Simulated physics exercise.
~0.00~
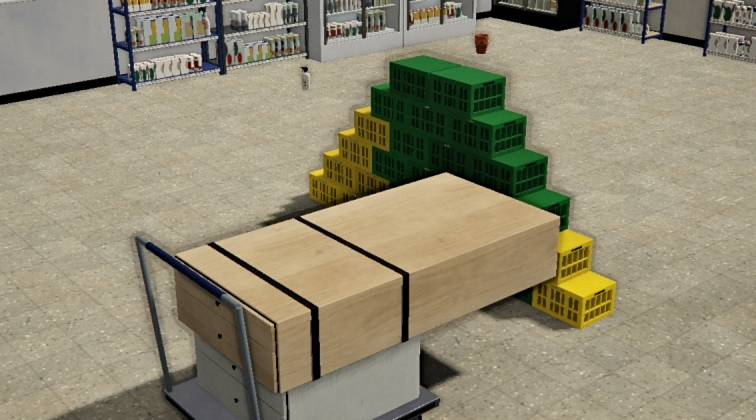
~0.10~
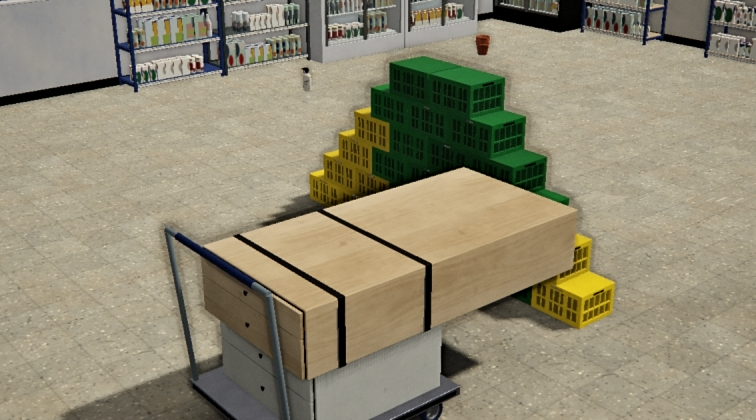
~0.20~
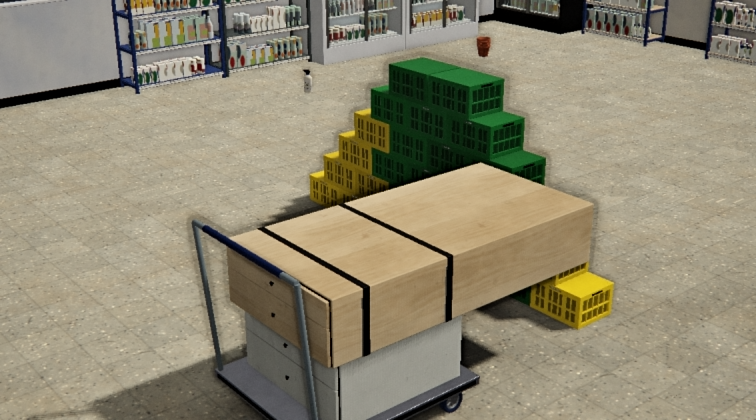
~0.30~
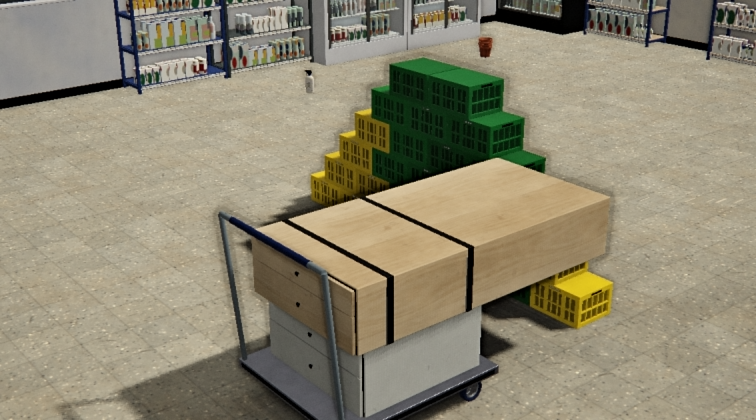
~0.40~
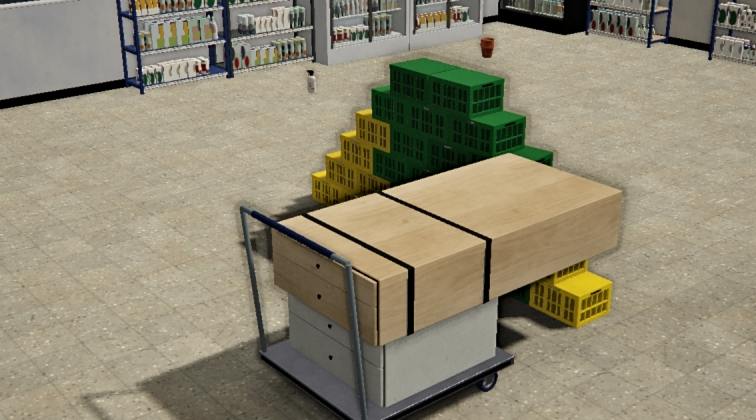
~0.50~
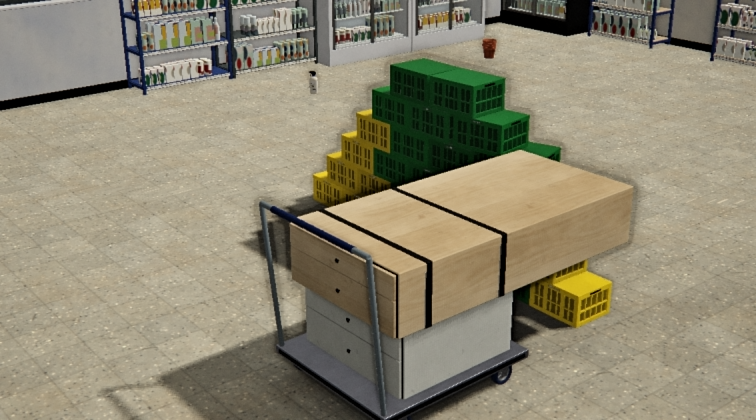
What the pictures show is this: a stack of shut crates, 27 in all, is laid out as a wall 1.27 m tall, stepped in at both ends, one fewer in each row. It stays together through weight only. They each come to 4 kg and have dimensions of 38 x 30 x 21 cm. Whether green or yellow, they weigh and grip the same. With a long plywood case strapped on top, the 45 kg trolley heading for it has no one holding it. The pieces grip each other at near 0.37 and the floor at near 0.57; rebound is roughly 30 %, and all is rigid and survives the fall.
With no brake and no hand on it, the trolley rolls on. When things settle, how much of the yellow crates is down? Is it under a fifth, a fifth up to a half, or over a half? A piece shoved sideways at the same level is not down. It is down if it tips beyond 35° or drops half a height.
It is under a fifth.
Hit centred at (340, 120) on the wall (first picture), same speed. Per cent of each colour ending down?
Result - yellow: 20 %; green: 30 %.
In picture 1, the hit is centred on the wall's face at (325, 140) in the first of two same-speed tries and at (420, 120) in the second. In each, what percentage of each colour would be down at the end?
For yellow it's 50 then 10 per cent, for green 30 then 50 per cent.
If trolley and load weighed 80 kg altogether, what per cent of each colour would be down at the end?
Yellow 0, green 20 %.
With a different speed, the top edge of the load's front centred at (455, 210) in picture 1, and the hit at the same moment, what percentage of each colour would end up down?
Result - yellow: 0%; green: 10%.
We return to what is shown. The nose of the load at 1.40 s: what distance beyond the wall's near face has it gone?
Some 90 centimetres.
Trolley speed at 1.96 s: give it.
Its speed is around 0.2 m/s.
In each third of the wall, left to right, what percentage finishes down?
0, 10 and 30 per cent, from left to right.
After 0.68 s, load 37 cm past the wall's line, still rolling; none of the 8 yellow crates down (0 of 27 in all colours); top yellow crate unmoved.
After 1.04 s, load 66 cm past the wall's line, still rolling; none of the 8 yellow crates down (2 of 27 in all colours); top yellow crate unmoved.
After 1.40 s, load 90 cm past the wall's line, still rolling; none of the 8 yellow crates down (3 of 27 in all colours); top yellow crate unmoved.
After 1.96 s, load 92 cm past the wall's line, still rolling; none of the 8 yellow crates down (4 of 27 in all colours); top yellow crate unmoved.
At rest (2.8 s), load 88 cm past the wall's line, stopped; none of the 8 yellow crates down (4 of 27 in all colours); top yellow crate unmoved; top green crate unmoved. That is 0 per cent. As the last picture would show them, middles, top yellow crate near (389, 129), top green crate near (425, 82).
